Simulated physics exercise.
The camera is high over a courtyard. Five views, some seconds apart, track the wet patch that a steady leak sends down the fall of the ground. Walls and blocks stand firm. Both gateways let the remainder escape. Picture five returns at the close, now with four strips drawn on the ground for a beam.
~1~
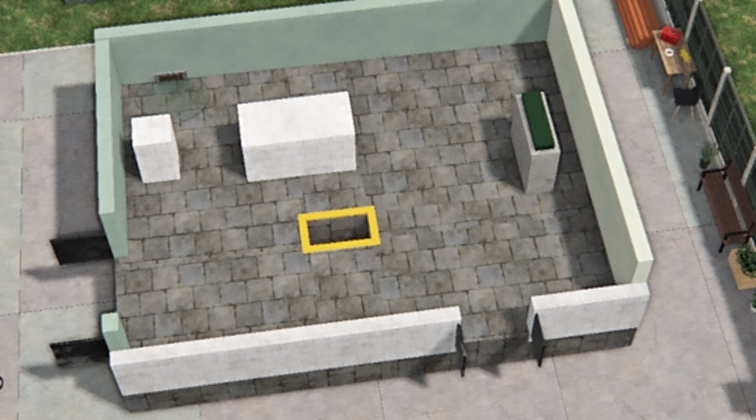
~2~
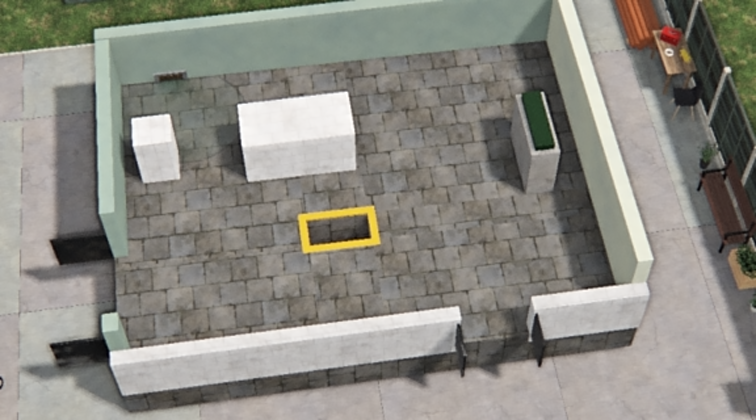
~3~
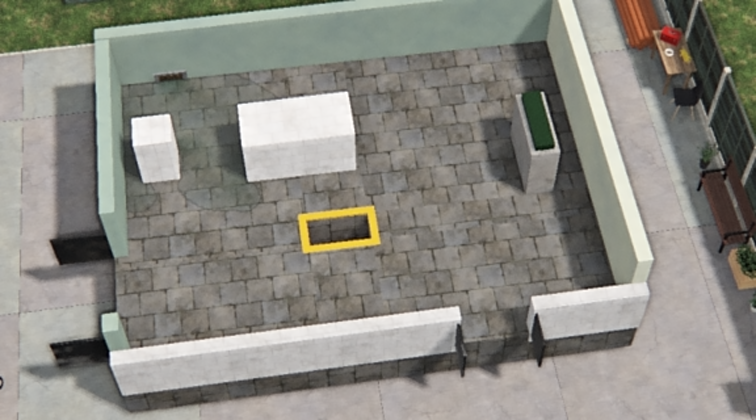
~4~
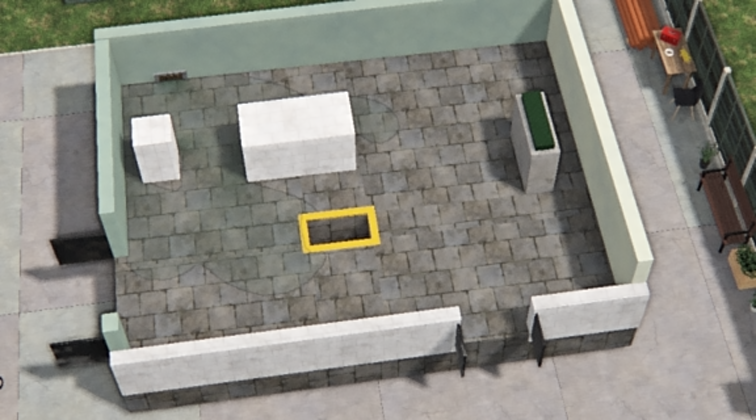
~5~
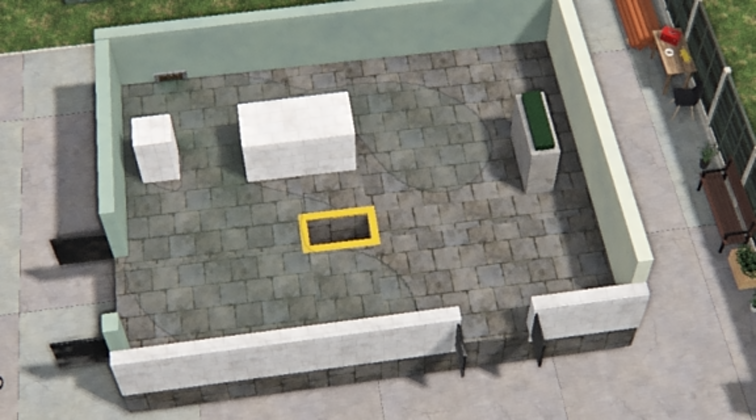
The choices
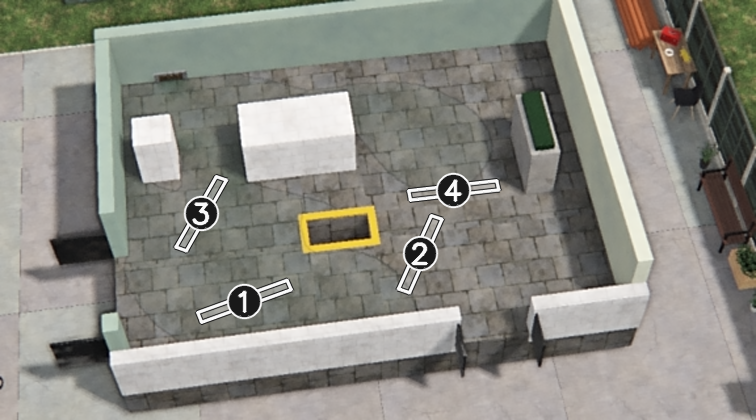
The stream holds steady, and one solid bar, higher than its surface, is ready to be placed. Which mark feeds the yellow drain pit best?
Place 1.
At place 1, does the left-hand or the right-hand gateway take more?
The right one.
On the marked copy, 1 from (199, 317) to (289, 285); 2 from (403, 290) to (436, 217); 3 from (181, 248) to (221, 178); 4 from (409, 195) to (497, 185).
If 1 is chosen, about 18 % of the stream runs into the yellow drain pit, about 73 % out by the gates.
If 2 is chosen, about 10 % of the stream runs into the yellow drain pit, about 83 % out by the gates.
If 3 is chosen, about 10 % of the stream runs into the yellow drain pit, about 81 % out by the gates.
If 4 is chosen, about 10 % of the stream runs into the yellow drain pit, about 83 % out by the gates.
